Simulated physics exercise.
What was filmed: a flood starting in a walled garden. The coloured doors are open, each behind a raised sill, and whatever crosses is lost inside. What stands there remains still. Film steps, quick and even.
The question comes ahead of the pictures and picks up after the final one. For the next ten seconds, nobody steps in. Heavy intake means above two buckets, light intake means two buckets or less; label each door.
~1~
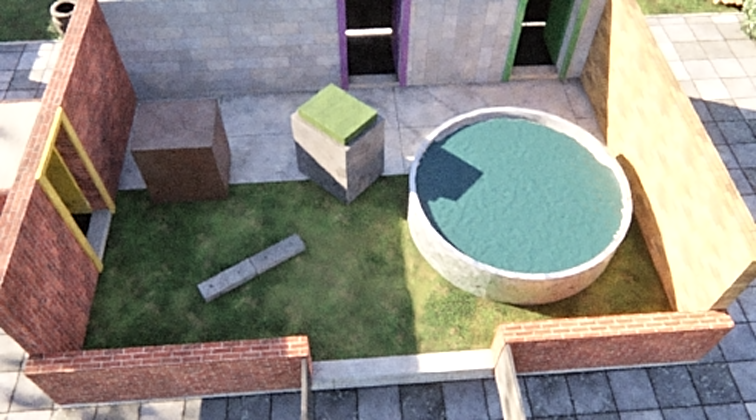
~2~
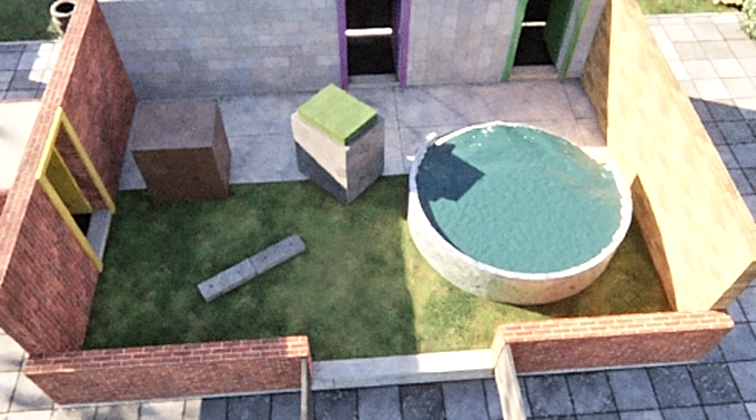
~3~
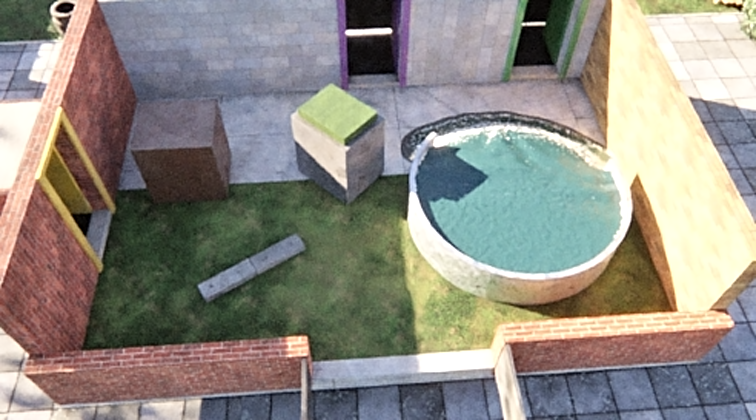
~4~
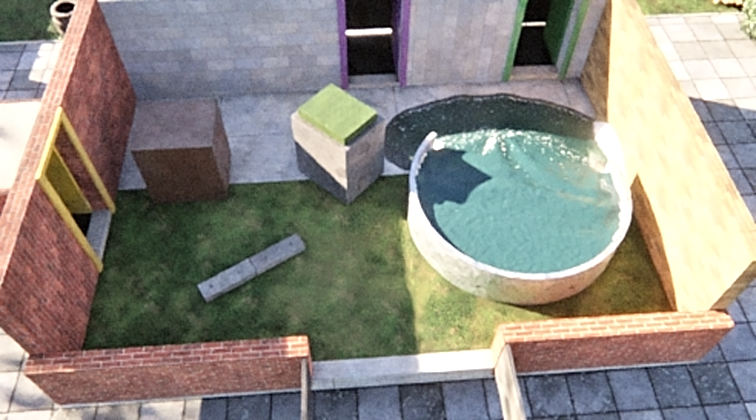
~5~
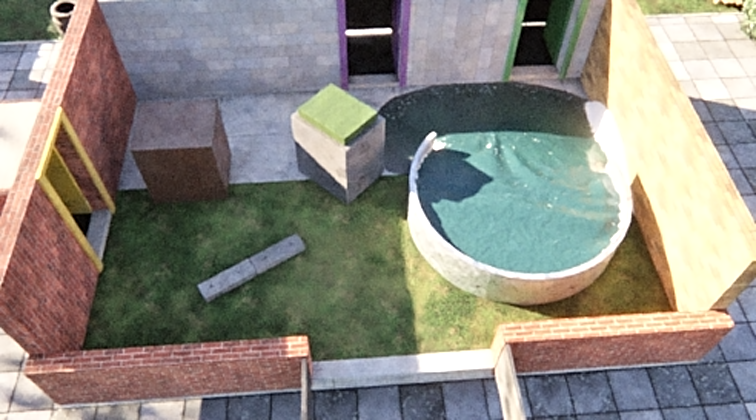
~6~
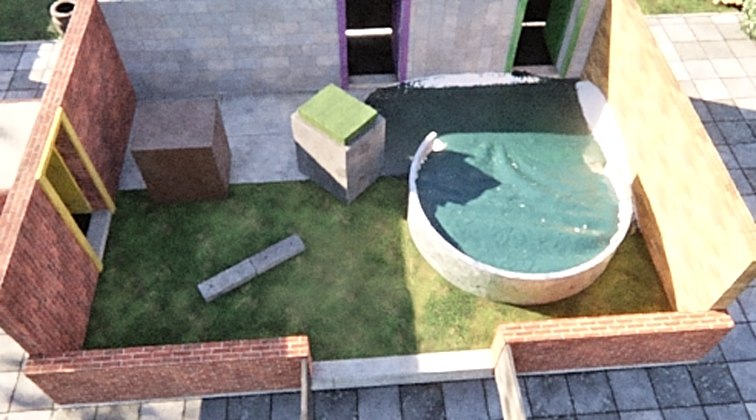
Labels: Yellow door: Light, green door: Heavy, purple door: Heavy.
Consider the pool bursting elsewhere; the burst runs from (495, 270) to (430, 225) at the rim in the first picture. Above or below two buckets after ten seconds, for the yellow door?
Well, it turns out the yellow door comes up short.
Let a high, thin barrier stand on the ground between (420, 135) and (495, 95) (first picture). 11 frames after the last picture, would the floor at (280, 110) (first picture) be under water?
Submerged.
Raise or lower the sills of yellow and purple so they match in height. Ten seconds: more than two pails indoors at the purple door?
In that case purple door breaks the limit.
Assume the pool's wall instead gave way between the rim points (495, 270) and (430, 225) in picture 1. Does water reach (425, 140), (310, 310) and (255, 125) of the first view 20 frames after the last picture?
Point by point: Unwetted; soaked; unwetted.
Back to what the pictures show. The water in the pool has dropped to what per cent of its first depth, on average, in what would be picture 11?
About 60 %.
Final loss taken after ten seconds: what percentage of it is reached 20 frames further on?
About 75 per cent.
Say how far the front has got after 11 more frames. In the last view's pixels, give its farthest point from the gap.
Somewhere close to (190, 103).
A moment on, water covers 30 % of the floor; the yellow door not reached, the green door over two buckets in, the purple door over two buckets in.
Next, water covers 35 % of the floor; the yellow door not reached, the green door far over two buckets in, the purple door over two buckets in.
Then, water covers 50 % of the floor; the yellow door not reached, the green door far over two buckets in, the purple door far over two buckets in.
Later, water covers 75 % of the floor; the yellow door wet at the sill, nothing in, the green door far over two buckets in, the purple door far over two buckets in.
In the end, water covers 100 % of the floor; the yellow door wet at the sill, nothing in, the green door far over two buckets in, the purple door far over two buckets in.
